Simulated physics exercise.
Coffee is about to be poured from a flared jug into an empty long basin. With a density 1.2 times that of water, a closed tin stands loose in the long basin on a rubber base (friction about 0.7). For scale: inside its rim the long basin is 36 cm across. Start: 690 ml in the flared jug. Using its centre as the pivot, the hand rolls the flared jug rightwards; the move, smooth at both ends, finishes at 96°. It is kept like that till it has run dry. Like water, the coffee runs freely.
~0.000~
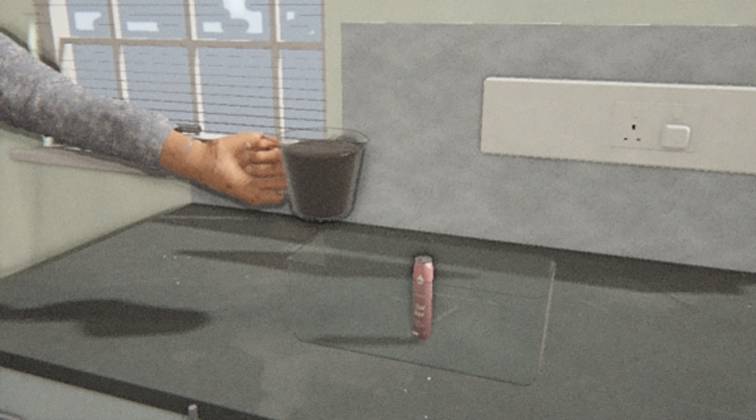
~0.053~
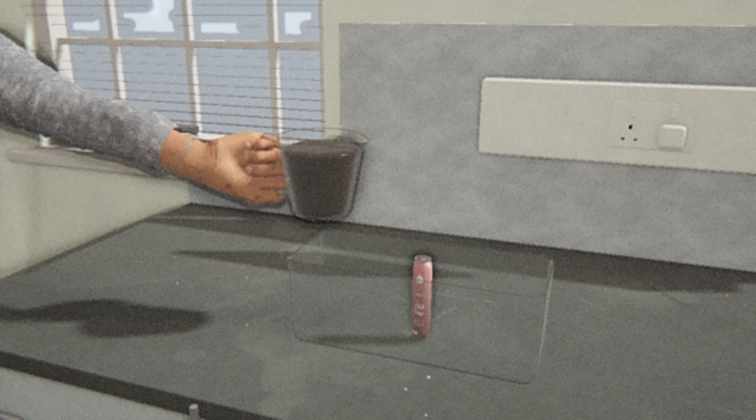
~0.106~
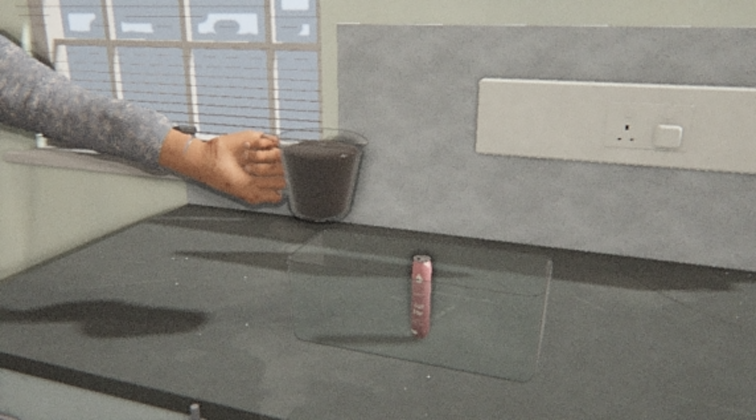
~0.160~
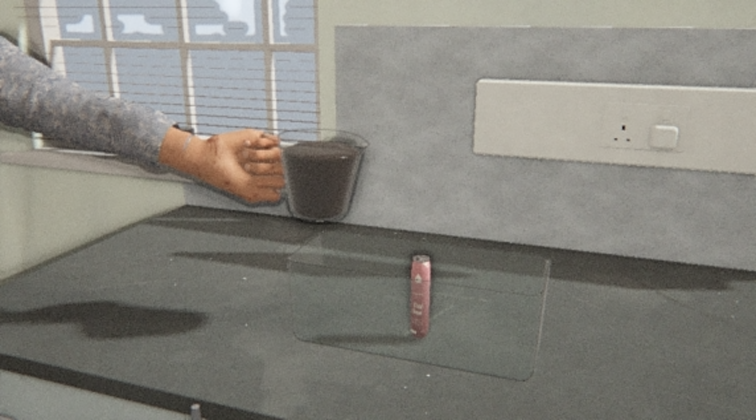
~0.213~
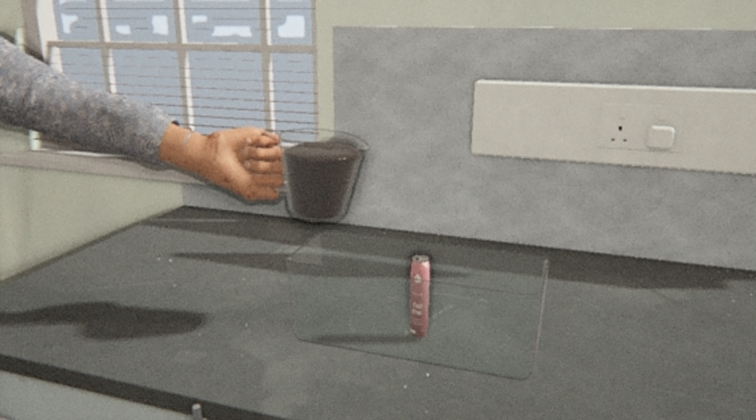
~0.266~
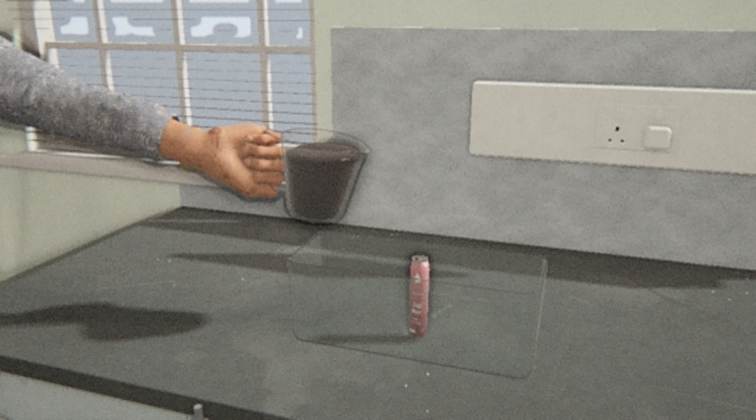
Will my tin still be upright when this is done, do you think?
No, it will have gone over.
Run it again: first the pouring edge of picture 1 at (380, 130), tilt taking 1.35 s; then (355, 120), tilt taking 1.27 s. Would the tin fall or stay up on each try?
Trial 1 - tin tips; trial 2 - tin tips.
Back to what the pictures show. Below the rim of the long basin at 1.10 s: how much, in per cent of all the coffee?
Near 60 per cent of the total.
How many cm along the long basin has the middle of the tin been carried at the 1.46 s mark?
Measured centre to centre, about 9 cm.
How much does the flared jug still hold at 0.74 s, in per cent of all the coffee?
Remaining: Near 78 % of the total.
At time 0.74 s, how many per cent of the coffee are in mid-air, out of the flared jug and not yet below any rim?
My guess is roughly 16 %.
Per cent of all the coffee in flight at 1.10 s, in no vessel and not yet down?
About 14 percent.
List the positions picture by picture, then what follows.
In the first frame, it leans 0°; its right rim is at (368, 140); the coffee meets the walls at (288, 145) and (359, 150); the long basin's rim runs from (307, 244) to (551, 279); the tin's top is at (423, 263).
In the second frame, it leans 0°; its right rim is at (368, 141); the coffee meets the walls at (288, 145) and (359, 150).
In the third frame, it leans 1°; its right rim is at (368, 142); the coffee meets the walls at (288, 145) and (358, 152).
In the fourth frame, it leans 3°; its right rim is at (368, 145); the coffee meets the walls at (288, 146) and (359, 153).
In the fifth frame, it leans 6°; its right rim is at (369, 148); the coffee meets the walls at (289, 146) and (360, 154).
In the sixth frame, it leans 9°; its right rim is at (371, 152); the coffee meets the walls at (290, 149) and (362, 155).
After 0.74 s the tilt is 55° and 79 per cent is still to pour; the tin stands where it began.
After 1.10 s the tilt is 87° and 27 per cent is still to pour; the tin leans 25°.
After 1.46 s the tilt is 96° and 1 per cent is still to pour; the tin lies on its side.
After 1.86 s the tilt is 96° and 0 per cent is still to pour; the tin lies on its side.
In the end the tin lies on its side.
